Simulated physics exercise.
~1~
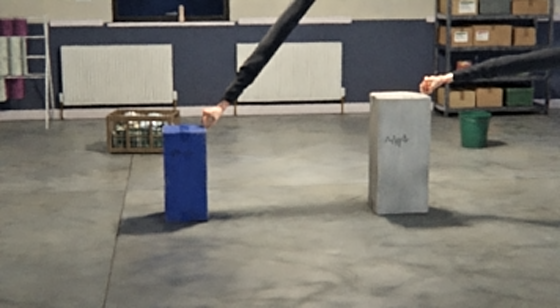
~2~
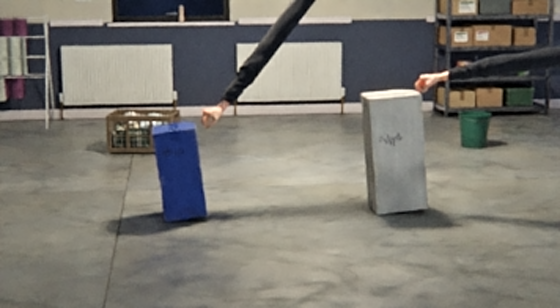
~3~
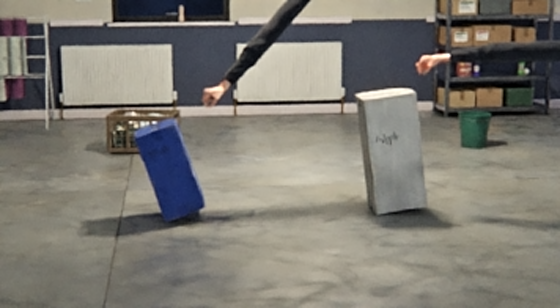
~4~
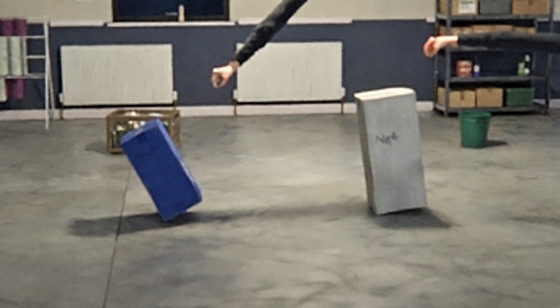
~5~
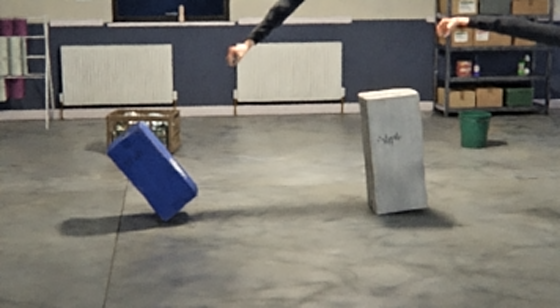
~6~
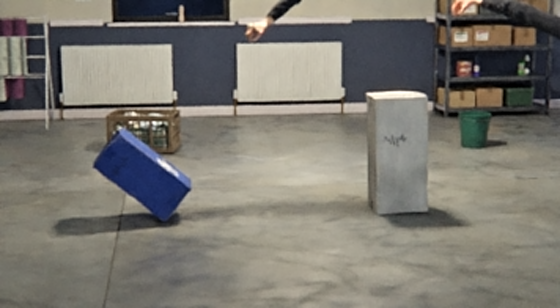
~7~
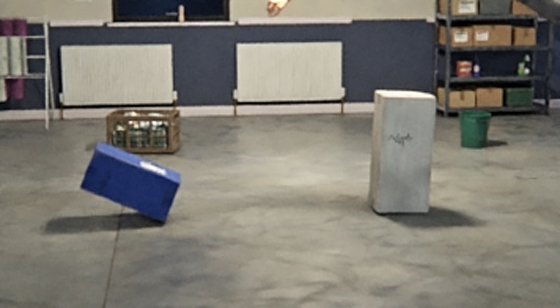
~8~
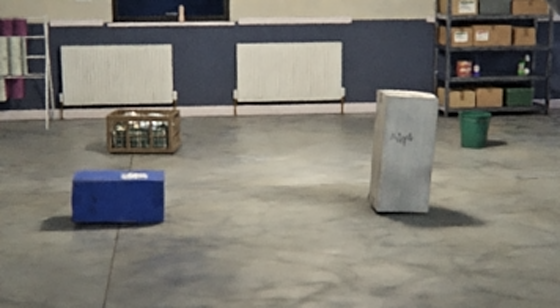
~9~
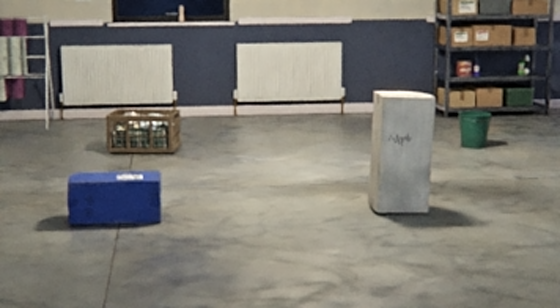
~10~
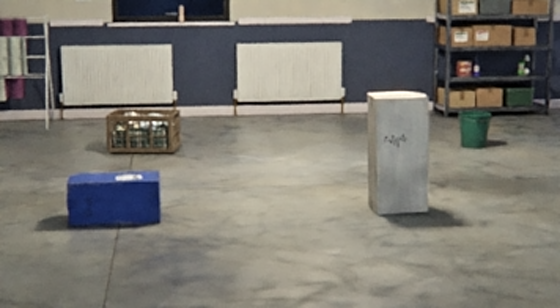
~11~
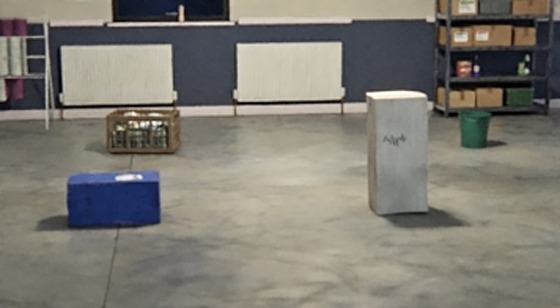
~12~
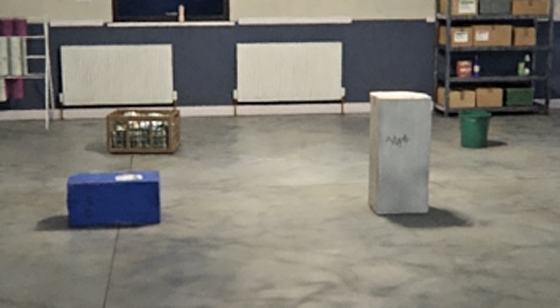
In a large room with a grey concrete floor, seen from the front by a still camera, a blue parcel stands upright on the left and a pale grey-white parcel on the right. Behind them are white radiators, a crate, a green bucket and shelves of boxes. Two outstretched arms push the parcels near their tops, tipping both to the left, then let go and draw back out of view. The blue parcel leans farther and farther until it drops onto its side. The pale parcel tilts only slightly, rocks back past upright, and settles standing on its base.
